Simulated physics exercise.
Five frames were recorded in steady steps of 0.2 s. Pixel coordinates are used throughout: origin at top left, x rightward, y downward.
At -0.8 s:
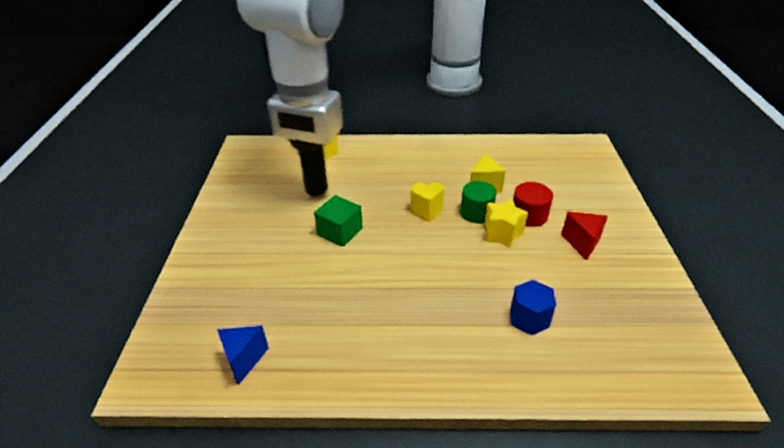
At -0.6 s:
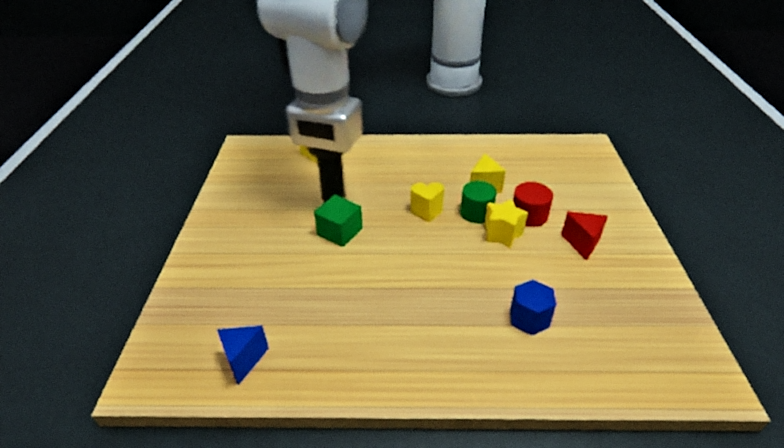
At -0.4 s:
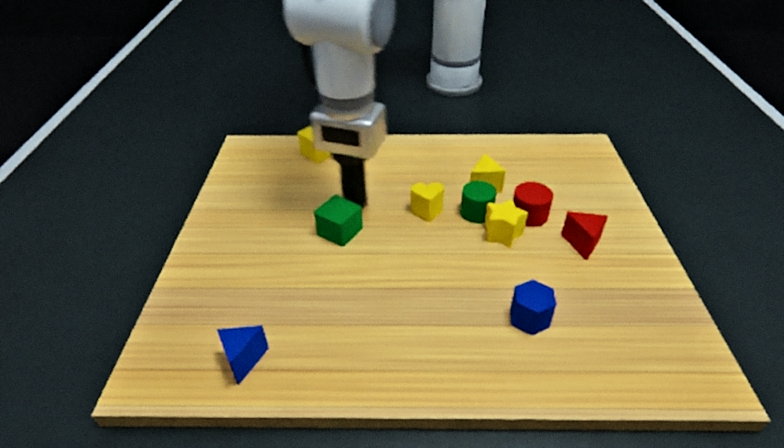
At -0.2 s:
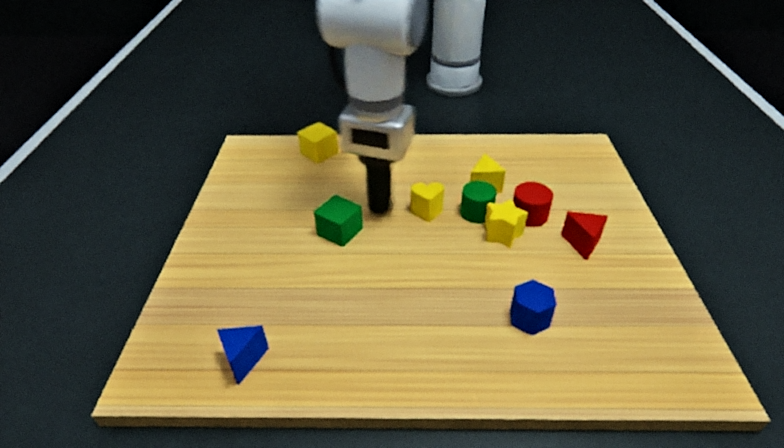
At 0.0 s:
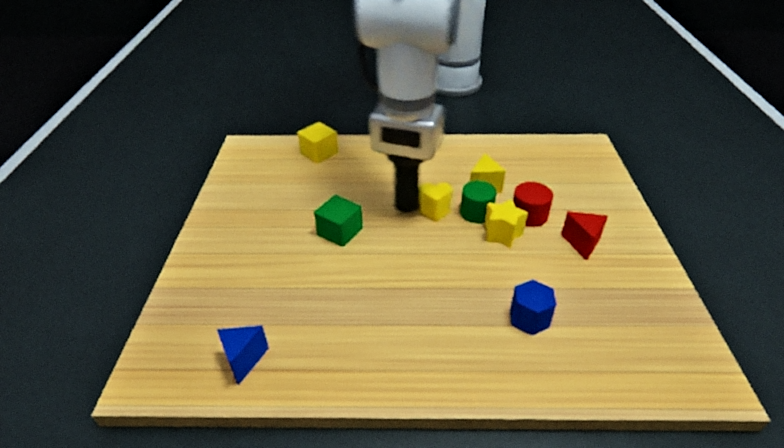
A robot arm moves right across a wooden board and nudges a yellow heart-shaped block.
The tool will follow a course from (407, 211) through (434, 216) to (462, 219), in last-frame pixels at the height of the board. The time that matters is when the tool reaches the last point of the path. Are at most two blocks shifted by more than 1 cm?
No, I don't think so.
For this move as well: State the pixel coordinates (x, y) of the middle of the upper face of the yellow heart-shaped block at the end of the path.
Close to (479, 182).
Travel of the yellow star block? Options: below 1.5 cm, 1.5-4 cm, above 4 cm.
The answer will be the short band, under 1.5 cm.
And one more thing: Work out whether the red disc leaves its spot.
It is no longer where it was.
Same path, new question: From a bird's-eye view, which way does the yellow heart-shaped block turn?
If we look at it from overhead, the yellow heart-shaped block pivots counter-clockwise.
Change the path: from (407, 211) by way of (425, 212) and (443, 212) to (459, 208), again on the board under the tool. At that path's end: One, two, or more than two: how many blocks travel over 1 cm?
The answer will be at least three.
What follows on the original path. Halfway along, tool (435, 210); yellow heart-shaped block (464, 189), turned 30° anticlockwise; green disc (494, 189).
At the end, tool (463, 212); yellow heart-shaped block (479, 182), turned 95° anticlockwise; green disc (512, 180); yellow star block unmoved; red disc (545, 193).
